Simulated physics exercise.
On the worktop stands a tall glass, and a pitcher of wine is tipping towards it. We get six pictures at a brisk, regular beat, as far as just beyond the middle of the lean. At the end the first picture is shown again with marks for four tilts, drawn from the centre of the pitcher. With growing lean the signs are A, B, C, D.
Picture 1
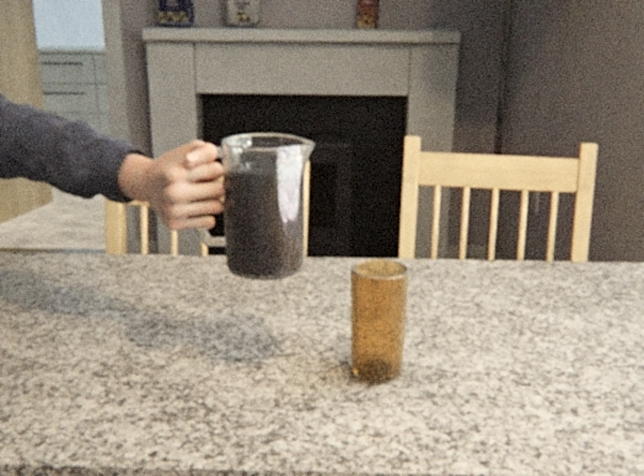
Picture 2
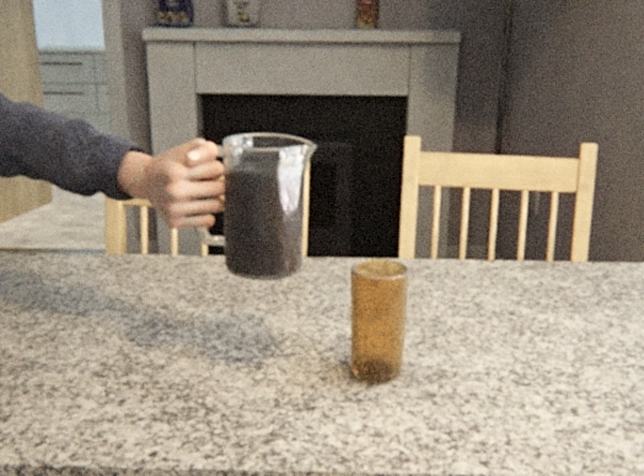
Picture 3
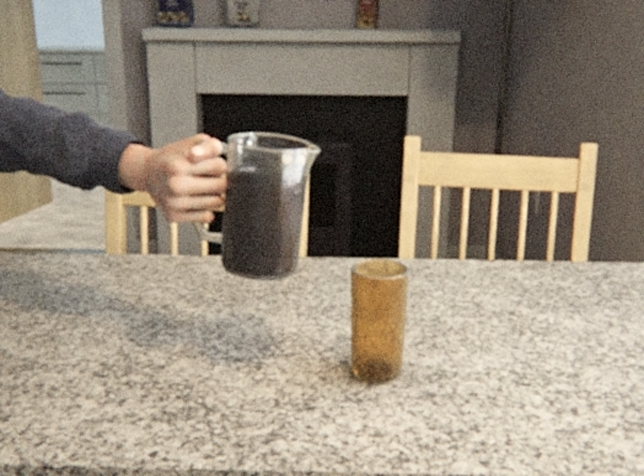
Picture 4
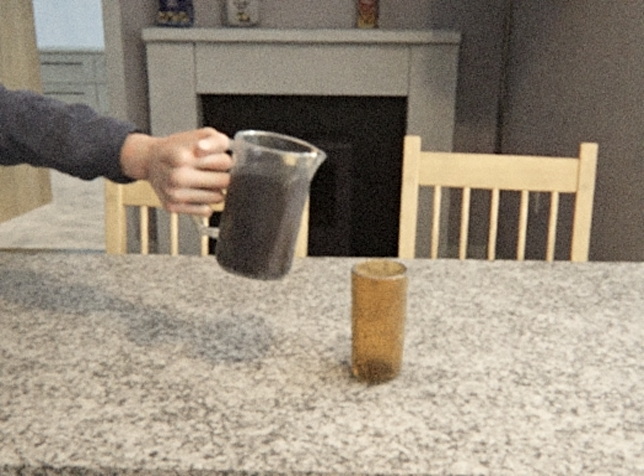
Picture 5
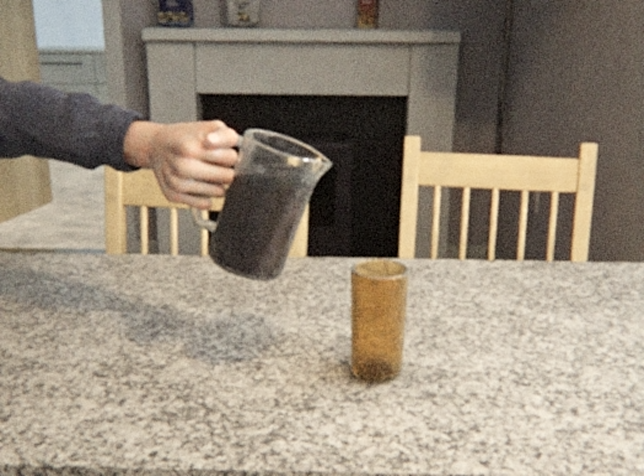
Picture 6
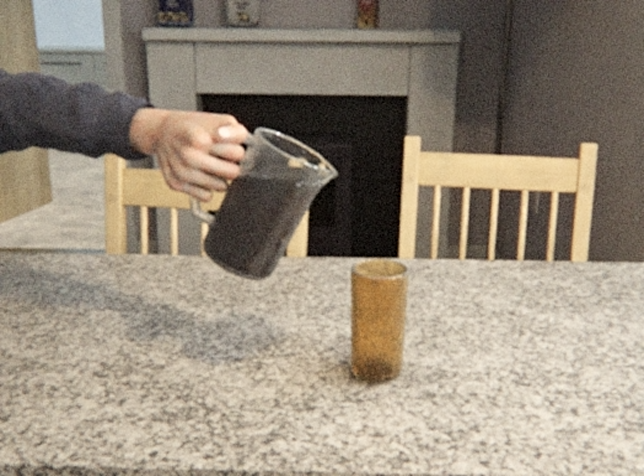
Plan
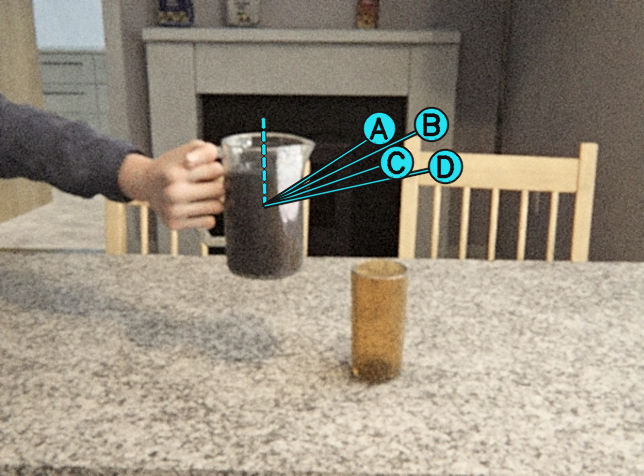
A hand steadily tilts a glass pitcher of dark liquid rightward above a speckled worktop.
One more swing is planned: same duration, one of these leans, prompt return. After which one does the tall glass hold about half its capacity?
B is best.
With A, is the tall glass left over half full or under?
Under.
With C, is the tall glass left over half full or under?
Over.
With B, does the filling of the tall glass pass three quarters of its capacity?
No, less.
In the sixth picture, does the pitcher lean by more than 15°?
Yes.
In cyan, A at (366, 140); B at (416, 132); C at (379, 166); D at (429, 170).
With A, the tall glass ends with about 31 % of what it can hold.
With B, the tall glass ends with about 49 % of what it can hold.
With C, the tall glass ends with about 71 % of what it can hold.
With D, the tall glass ends with about 90 % of what it can hold; 4 % of the wine is spilt.
